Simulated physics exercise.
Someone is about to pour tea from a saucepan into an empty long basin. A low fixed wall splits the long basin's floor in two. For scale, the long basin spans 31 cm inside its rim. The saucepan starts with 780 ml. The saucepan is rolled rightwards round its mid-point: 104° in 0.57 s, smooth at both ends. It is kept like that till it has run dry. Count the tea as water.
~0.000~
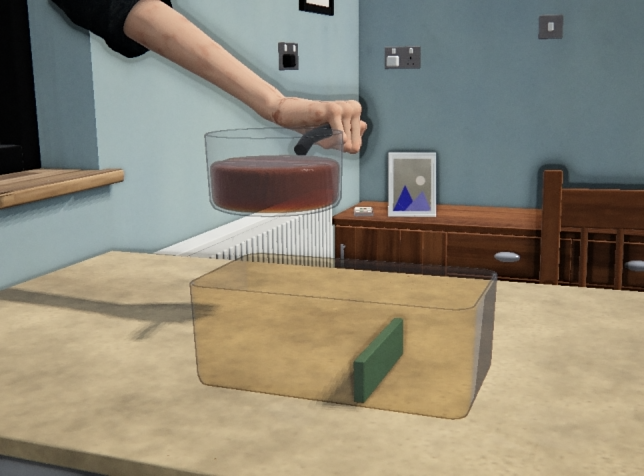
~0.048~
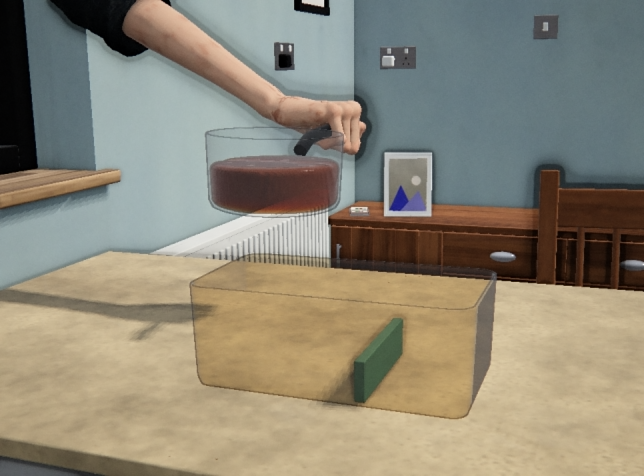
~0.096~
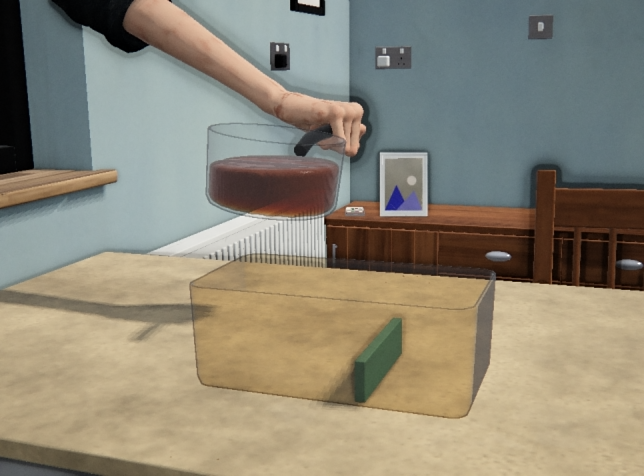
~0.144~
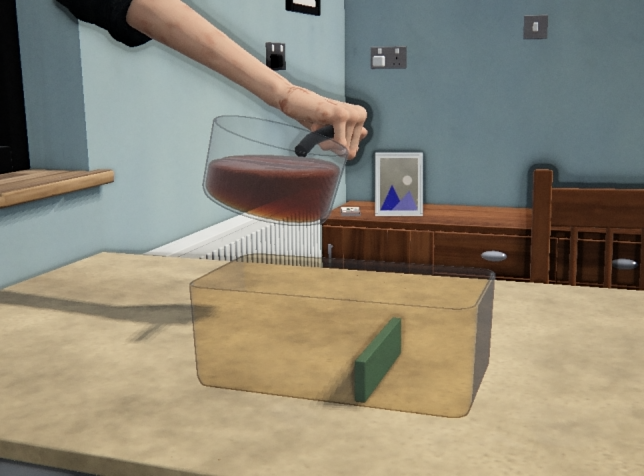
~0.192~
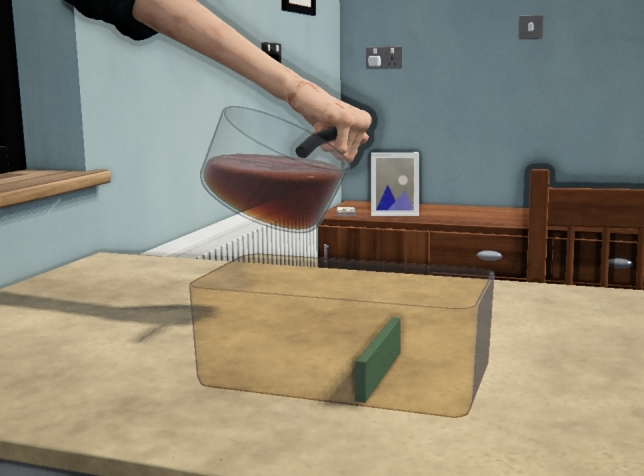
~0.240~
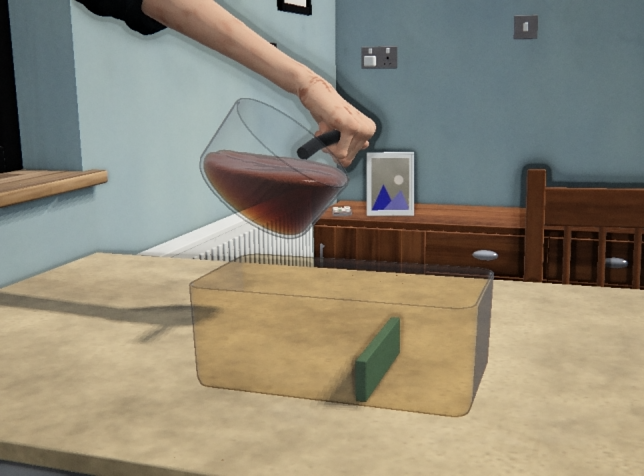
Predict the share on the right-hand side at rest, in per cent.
About 27 per cent.
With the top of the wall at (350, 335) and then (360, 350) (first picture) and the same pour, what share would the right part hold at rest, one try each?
First 65, then 50 per cent.
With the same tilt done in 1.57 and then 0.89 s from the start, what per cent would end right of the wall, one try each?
First 55, then 40 per cent.
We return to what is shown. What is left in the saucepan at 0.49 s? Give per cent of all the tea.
Some 30 per cent.
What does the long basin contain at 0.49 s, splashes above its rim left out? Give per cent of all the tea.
About 34 per cent.
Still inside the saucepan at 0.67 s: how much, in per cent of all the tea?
About 8 per cent.
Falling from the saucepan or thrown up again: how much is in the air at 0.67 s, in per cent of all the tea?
Some 7 per cent.
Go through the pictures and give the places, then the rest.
In the first frame, it leans 0°; its right rim is at (338, 136); the tea meets the walls at (220, 161) and (338, 164); the long basin's rim runs from (220, 269) to (486, 291); the wall's top is at (381, 340).
In the second frame, it leans 2°; its right rim is at (339, 138); the tea meets the walls at (220, 161) and (338, 165).
In the third frame, it leans 7°; its right rim is at (341, 145); the tea meets the walls at (219, 161) and (338, 167).
In the fourth frame, it leans 16°; its right rim is at (344, 157); the tea meets the walls at (218, 160) and (340, 169).
In the fifth frame, it leans 27°; its right rim is at (345, 171); the tea meets the walls at (215, 157) and (342, 171).
In the sixth frame, it leans 39°; its right rim is at (343, 188); the tea meets the walls at (213, 152) and (337, 175); 1 per cent is over the edge.
After 0.49 s the tilt is 99° and 29 per cent is still to pour, 18 is left of the wall and 16 right of it.
After 0.67 s the tilt is 104° and 8 per cent is still to pour, 56 is left of the wall and 28 right of it.
After 0.86 s the tilt is 104° and 1 per cent is still to pour, 67 is left of the wall and 26 right of it.
After 1.07 s the tilt is 104° and 0 per cent is still to pour, 70 is left of the wall and 27 right of it.
In the end 70 per cent lies left of the wall, 27 right of it and 3 outside.
